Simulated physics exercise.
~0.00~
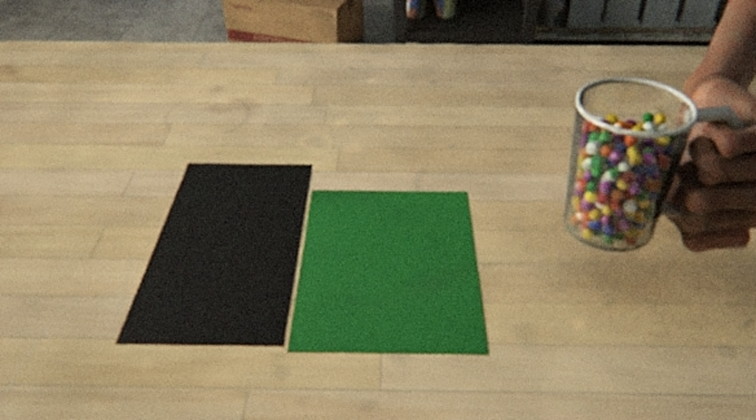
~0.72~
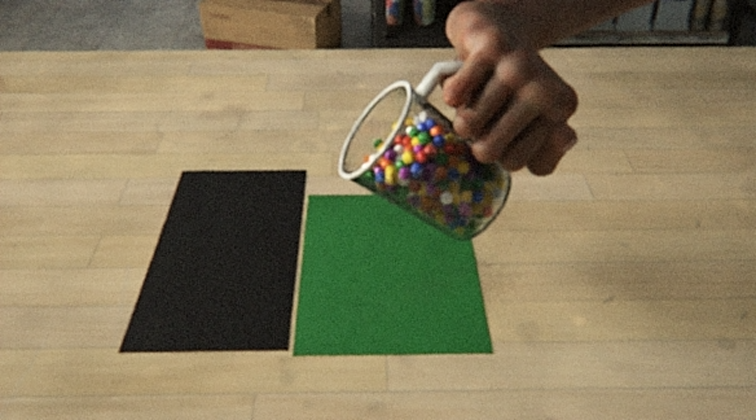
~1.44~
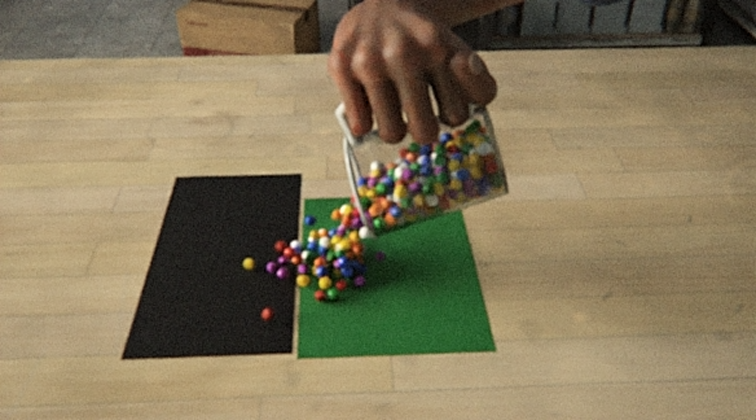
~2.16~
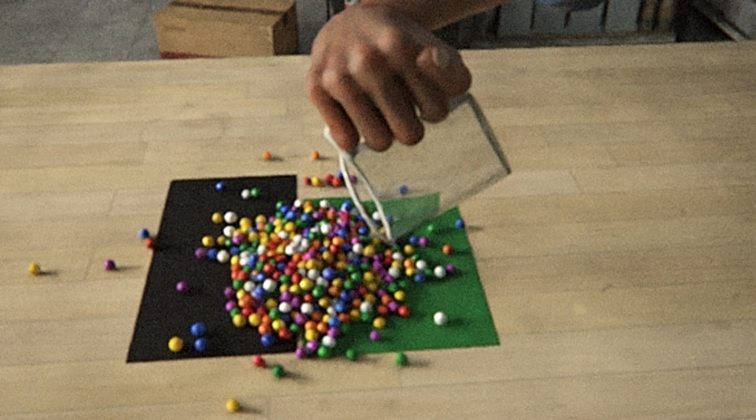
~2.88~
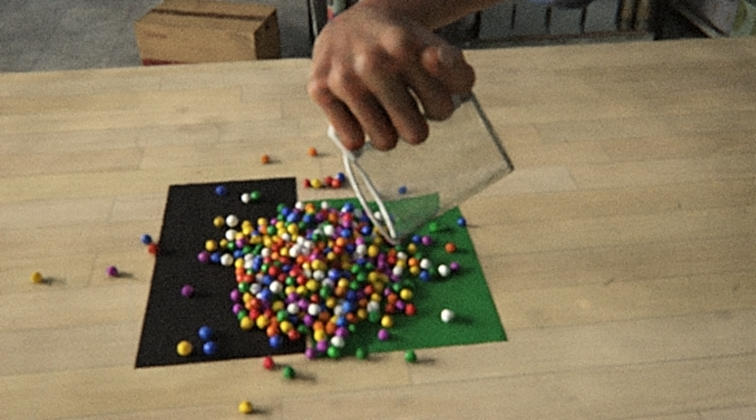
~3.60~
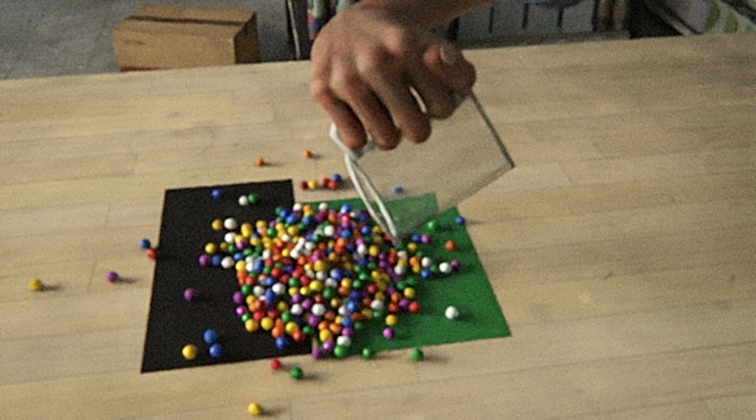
A hand holds a clear cup full of multicoloured beads at the right of a pale wooden table, seen from above at an angle as the view drifts slightly. A black mat lies on the left, with a green mat beside it. The hand carries the cup left over the green mat, tilting it until beads spill near the line between the mats. It tips further, and the beads pour into a broad heap across both. Finally the cup is held upturned and empty, with more beads on green than black and a few scattered on the bare wood.
